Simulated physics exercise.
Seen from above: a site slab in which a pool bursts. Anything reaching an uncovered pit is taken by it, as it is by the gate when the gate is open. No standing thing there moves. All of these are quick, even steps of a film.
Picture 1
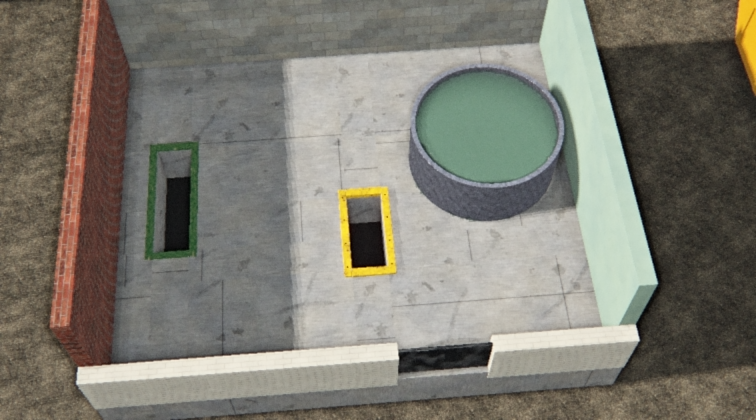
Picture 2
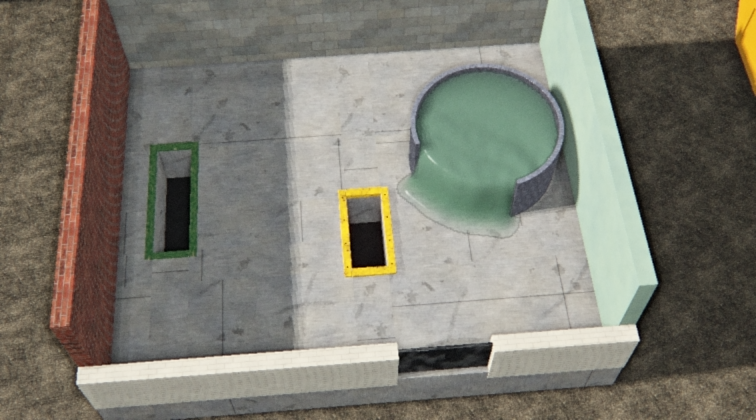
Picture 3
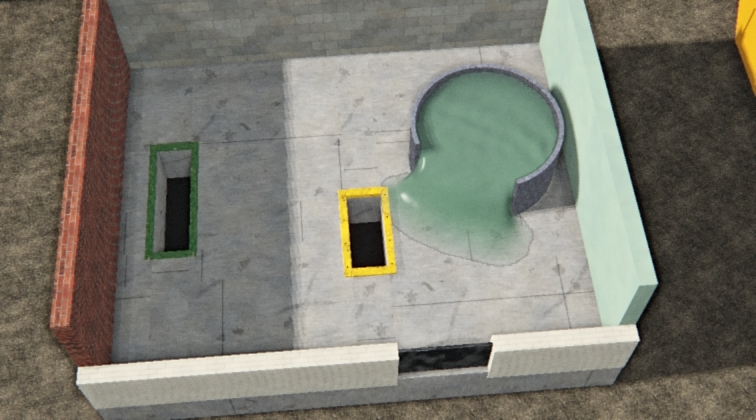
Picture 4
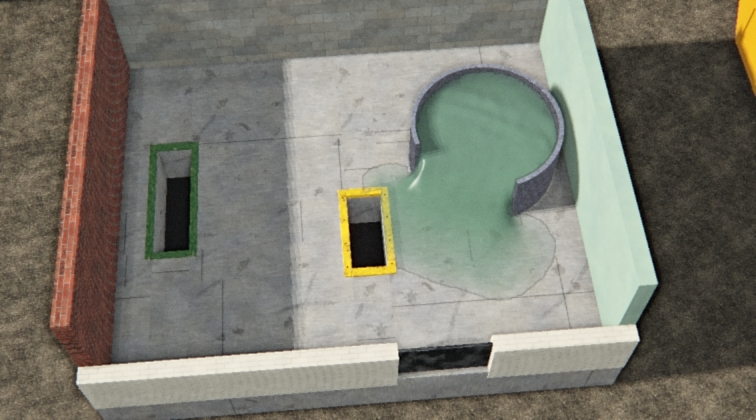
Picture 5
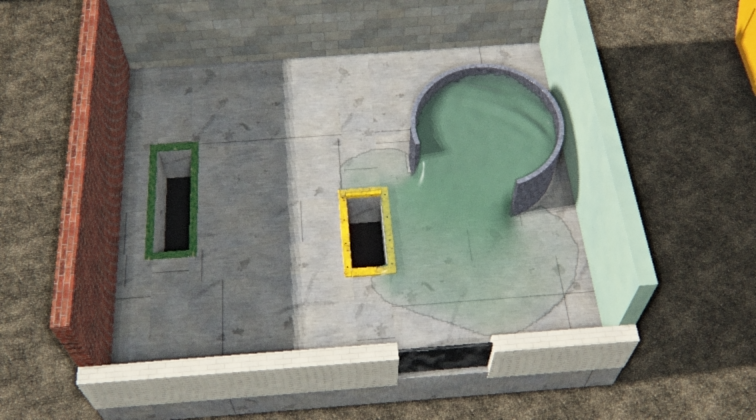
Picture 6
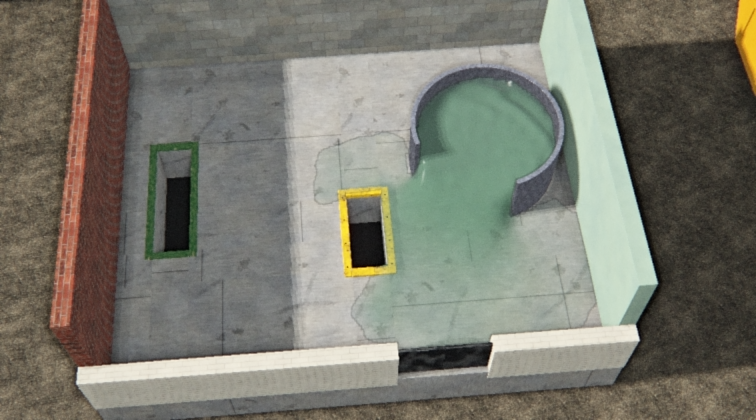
Green water pouring through a gap in a round grey pool and spreading thinly across a walled slab, around a yellow-edged opening.
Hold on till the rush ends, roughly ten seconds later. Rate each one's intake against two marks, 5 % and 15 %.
Ratings: Gate - below the 5 % mark; green pit - above the 15 % mark; yellow pit - above the 15 % mark.
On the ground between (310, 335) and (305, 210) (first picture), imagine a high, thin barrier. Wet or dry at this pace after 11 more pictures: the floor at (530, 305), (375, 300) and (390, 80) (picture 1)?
Result, listed order: Spot 1 reached by the flood, spot 2 reached by the flood, spot 3 kept clear of the flood.
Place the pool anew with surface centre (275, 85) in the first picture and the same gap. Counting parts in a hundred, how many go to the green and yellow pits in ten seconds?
Estimated shares - green: Some 55 in a hundred; yellow: Some 0 in a hundred.
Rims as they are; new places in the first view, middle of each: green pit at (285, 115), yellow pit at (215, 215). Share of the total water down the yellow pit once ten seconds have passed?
Parts in a hundred: Yellow 10.
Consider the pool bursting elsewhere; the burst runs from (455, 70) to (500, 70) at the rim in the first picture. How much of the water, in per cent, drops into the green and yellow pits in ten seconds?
Out of every hundred parts, green takes 30 and yellow takes 0.
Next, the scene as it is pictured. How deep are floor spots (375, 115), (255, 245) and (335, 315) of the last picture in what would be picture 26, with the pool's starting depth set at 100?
0, 2 and 12 per cent, roughly.
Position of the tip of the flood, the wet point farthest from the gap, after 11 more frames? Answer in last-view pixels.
My guess is roughly (111, 385).
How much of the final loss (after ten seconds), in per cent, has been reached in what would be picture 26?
Close to 45 out of every hundred.
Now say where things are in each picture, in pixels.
Still water in the round pool at (487, 126), in the first picture.
The front is at (516, 219), out from the gap at (456, 201), in the second picture.
Water pours out at (456, 202) and has run to (522, 249), in the third picture.
Water pours out at (456, 204) and has run to (535, 277), in the fourth picture.
The front is at (519, 326), out from the gap at (456, 205), in the fifth picture.
The front is at a hidden place, out from the gap at (456, 205), in the sixth picture.
A moment on, water covers 30 % of the floor; the gate 0 %, the green pit 0 %, the yellow pit 10 %.
Next, water covers 35 % of the floor; the gate 0 %, the green pit 0 %, the yellow pit 16 %.
Then, water covers 50 % of the floor; the gate 0 %, the green pit 2 %, the yellow pit 20 %.
Later, water covers 65 % of the floor; the gate 0 %, the green pit 12 %, the yellow pit 23 %.
In the end, water covers 95 % of the floor; the gate 0 %, the green pit 21 %, the yellow pit 27 %.
